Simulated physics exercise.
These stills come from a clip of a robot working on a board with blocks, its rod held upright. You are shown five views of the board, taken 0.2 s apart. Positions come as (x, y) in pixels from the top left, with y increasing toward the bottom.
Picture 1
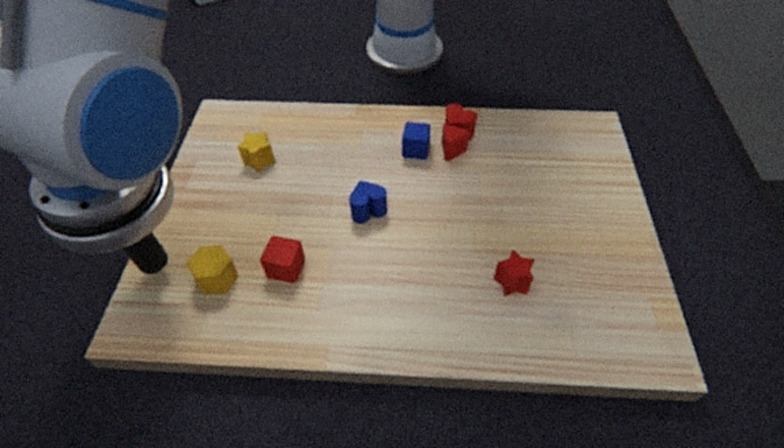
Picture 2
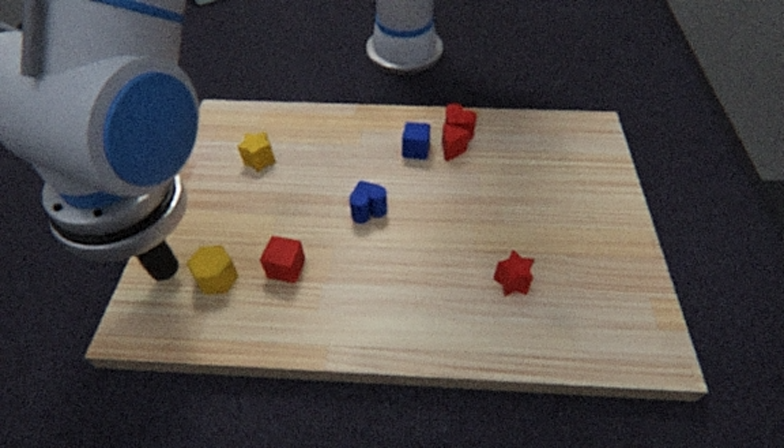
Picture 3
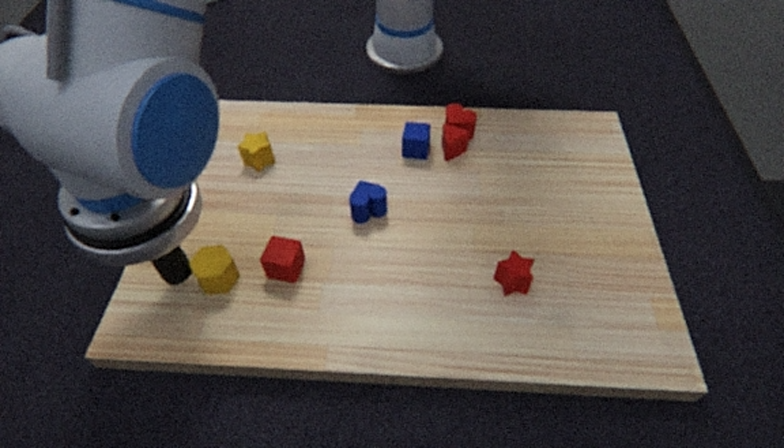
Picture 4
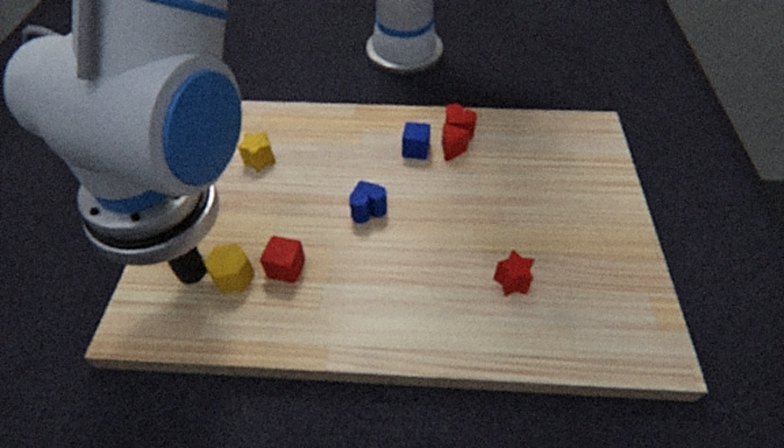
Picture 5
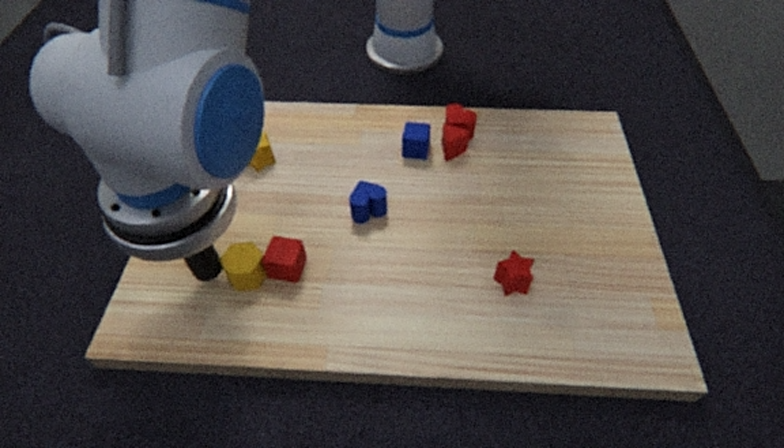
A robot arm moves right and pushes the yellow hexagonal block up beside the red cube.
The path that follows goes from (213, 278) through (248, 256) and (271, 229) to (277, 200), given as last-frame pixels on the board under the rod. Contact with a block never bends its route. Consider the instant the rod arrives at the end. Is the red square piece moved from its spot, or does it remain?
It shifts.
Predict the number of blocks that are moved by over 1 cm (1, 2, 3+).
Two.
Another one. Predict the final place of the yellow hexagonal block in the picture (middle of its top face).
Top centre: (278, 242).
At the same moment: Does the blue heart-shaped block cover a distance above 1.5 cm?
No.
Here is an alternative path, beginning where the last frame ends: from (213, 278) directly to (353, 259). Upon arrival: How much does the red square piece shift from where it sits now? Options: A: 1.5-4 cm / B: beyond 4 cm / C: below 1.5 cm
B - beyond 4 cm.
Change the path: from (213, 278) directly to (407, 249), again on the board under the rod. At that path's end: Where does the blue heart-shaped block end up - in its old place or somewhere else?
The push misses it.
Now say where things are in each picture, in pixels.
In the first picture, rod's lower end at (154, 263); yellow hexagonal block at (209, 261); yellow star at (254, 141); red square piece at (281, 250); blue heart-shaped block at (367, 192).
In the second picture, rod at (165, 270); blocks still.
In the third picture, rod at (178, 273); blocks still.
In the fourth picture, rod at (193, 273); yellow hexagonal block at (226, 260).
In the fifth picture, rod at (208, 270); yellow hexagonal block at (241, 257); yellow star partly hidden; red square piece at (282, 250); blue heart-shaped block at (367, 192).
What follows on the original path. One third of the way, rod at (245, 247); yellow hexagonal block at (270, 249), turned 50° clockwise; red square piece at (306, 255).
Two thirds of the way, rod at (268, 219); yellow hexagonal block at (278, 242), turned 70° clockwise; red square piece at (311, 256).
At the end, rod at (274, 191); yellow hexagonal block at (278, 242), turned 70° clockwise; yellow star still; red square piece at (311, 256); blue heart-shaped block still.
